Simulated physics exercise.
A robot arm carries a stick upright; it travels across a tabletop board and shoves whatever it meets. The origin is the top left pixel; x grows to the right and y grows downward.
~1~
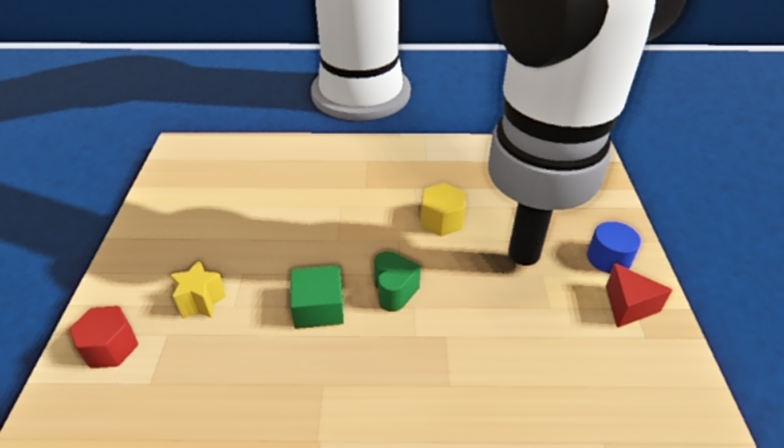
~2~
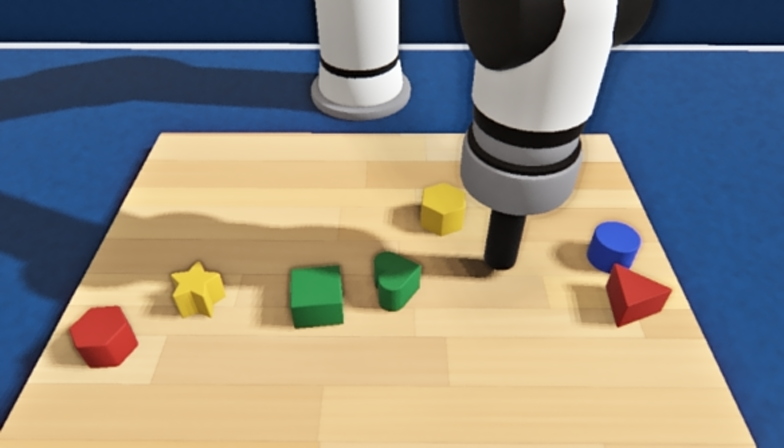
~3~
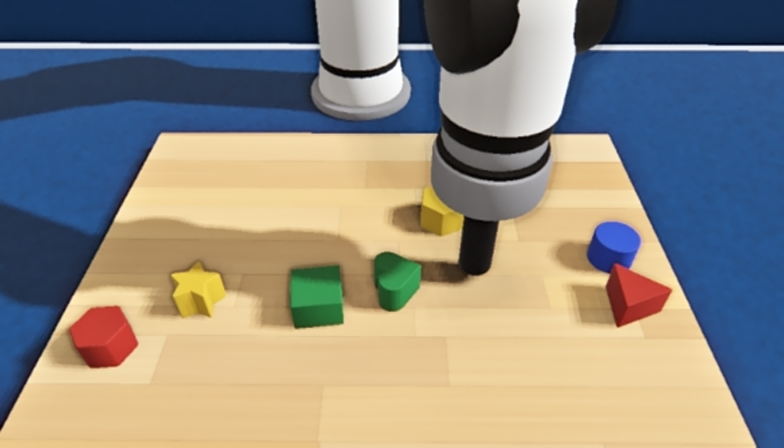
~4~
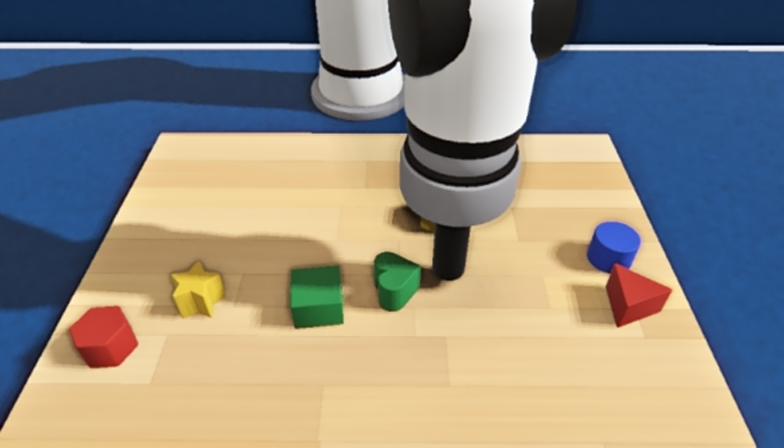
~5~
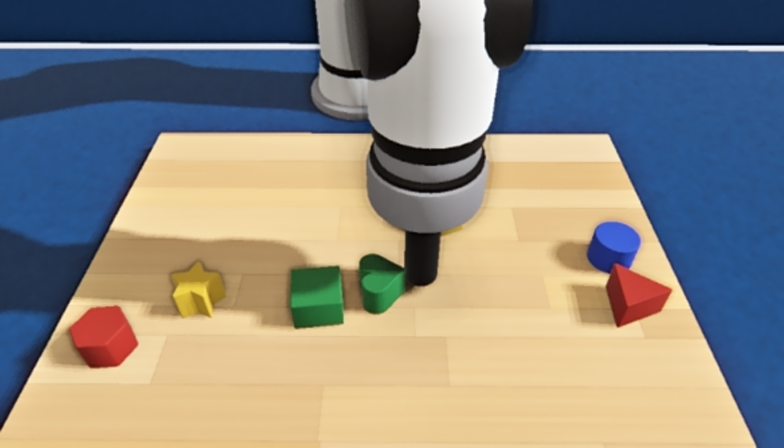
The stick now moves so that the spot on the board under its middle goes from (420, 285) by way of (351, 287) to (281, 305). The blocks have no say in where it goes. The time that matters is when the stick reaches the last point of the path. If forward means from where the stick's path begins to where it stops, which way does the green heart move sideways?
Facing from start to end, it will go to the left.
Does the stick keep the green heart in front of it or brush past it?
The stick should keep driving it forward.
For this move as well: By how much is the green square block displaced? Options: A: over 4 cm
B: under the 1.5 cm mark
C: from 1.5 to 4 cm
I'll go with A - over 4 cm.
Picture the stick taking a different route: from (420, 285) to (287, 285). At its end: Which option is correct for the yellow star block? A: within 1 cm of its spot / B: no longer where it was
Option A.
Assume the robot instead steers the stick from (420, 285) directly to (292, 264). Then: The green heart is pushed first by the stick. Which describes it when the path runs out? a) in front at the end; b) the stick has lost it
b: The stick has lost it.
On the path given first. One third of the way, stick (372, 274); green square block (288, 292), turned 15° anticlockwise; green heart (330, 274), turned 10° anticlockwise.
Two thirds of the way, stick (326, 284); green square block (241, 310), turned 25° anticlockwise; green heart (282, 287), turned 20° anticlockwise.
At the end, stick (279, 296); yellow star block unmoved; green square block (195, 335), turned 35° anticlockwise; green heart (234, 305), turned 35° anticlockwise.
